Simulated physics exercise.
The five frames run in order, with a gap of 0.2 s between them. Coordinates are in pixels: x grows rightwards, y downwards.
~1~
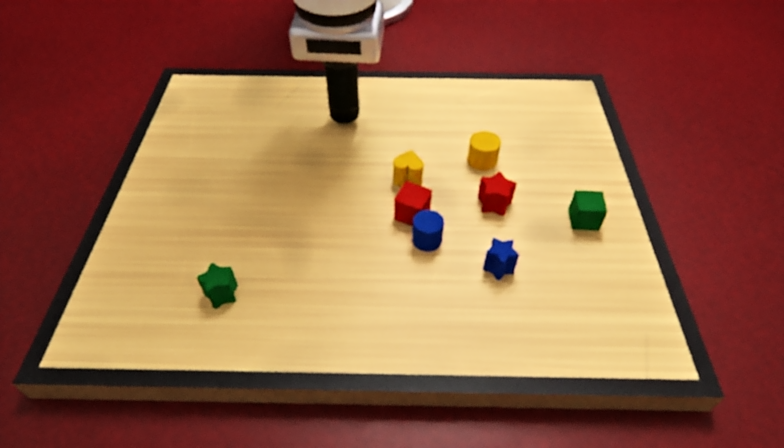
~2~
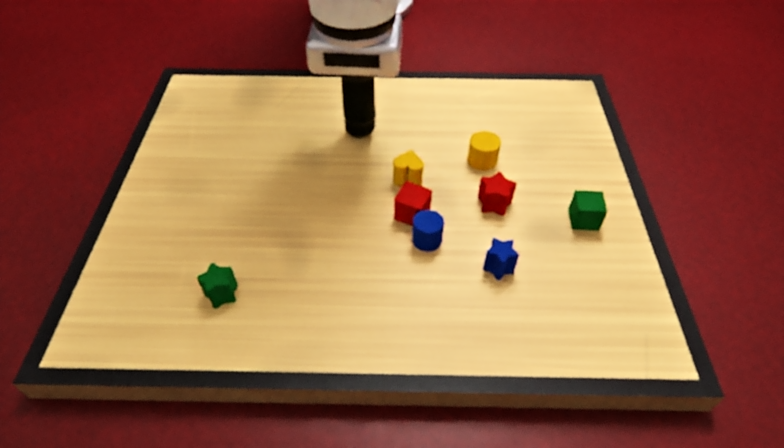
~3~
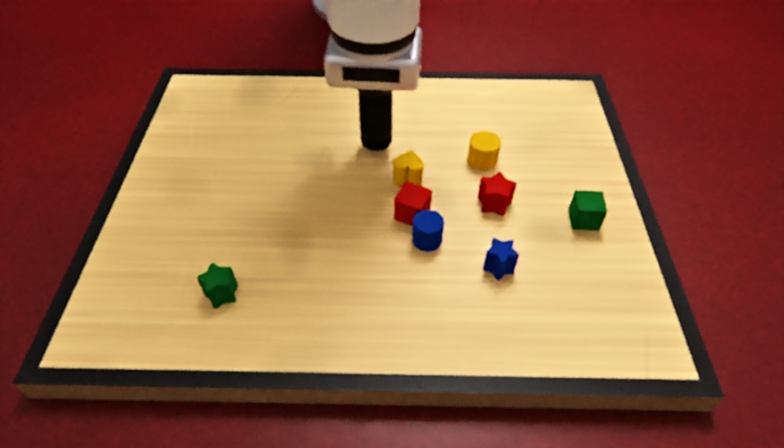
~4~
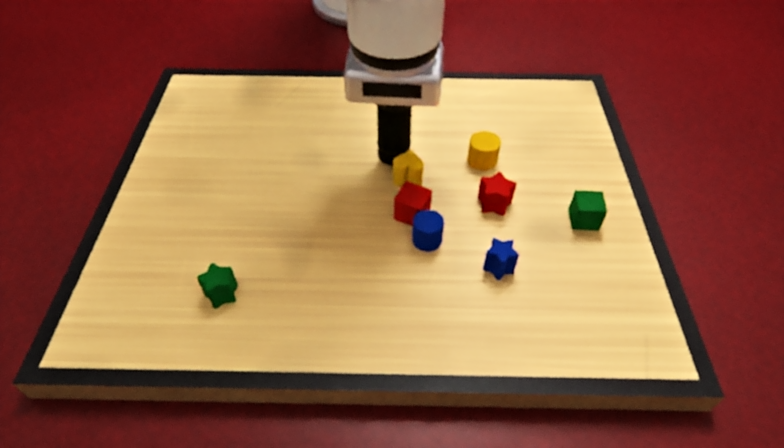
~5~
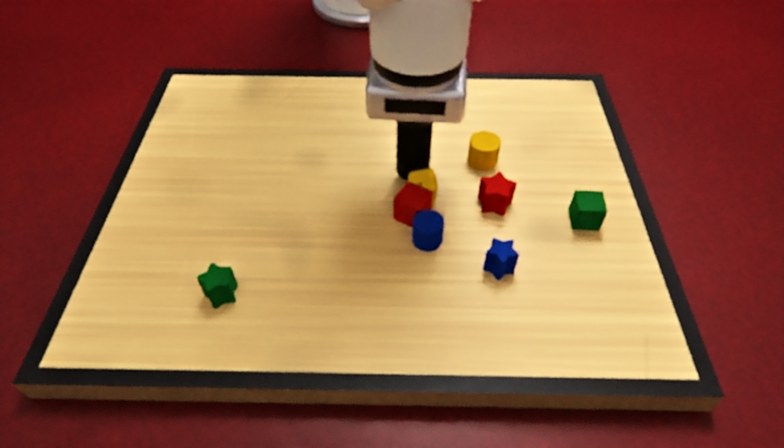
A robot arm with a black tip moved down and to the right across a wooden board, then nudged the yellow heart block slightly toward the lower right, beside the red block.
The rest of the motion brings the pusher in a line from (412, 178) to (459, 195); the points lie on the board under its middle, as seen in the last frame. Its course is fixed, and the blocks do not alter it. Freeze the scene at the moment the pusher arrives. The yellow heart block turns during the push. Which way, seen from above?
Rotation: Clockwise.
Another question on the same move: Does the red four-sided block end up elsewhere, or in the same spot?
Same place.
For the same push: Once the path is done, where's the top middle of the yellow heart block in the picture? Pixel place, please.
The centre of its top face lies at (445, 194).
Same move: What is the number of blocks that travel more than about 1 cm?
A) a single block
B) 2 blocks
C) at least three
The correct letter is A.
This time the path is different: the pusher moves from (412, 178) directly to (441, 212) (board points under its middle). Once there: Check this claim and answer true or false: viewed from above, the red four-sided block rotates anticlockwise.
That statement is not accurate.
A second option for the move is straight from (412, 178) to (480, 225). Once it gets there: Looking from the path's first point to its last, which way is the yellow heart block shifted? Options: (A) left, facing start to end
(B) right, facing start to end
B: Right, facing start to end.
The first path, step by step. Halfway along, pusher at (436, 180); yellow heart block at (441, 189), turned 20° clockwise.
At the end, pusher at (460, 188); red four-sided block still; yellow heart block at (445, 194), turned 40° clockwise; red star block still.
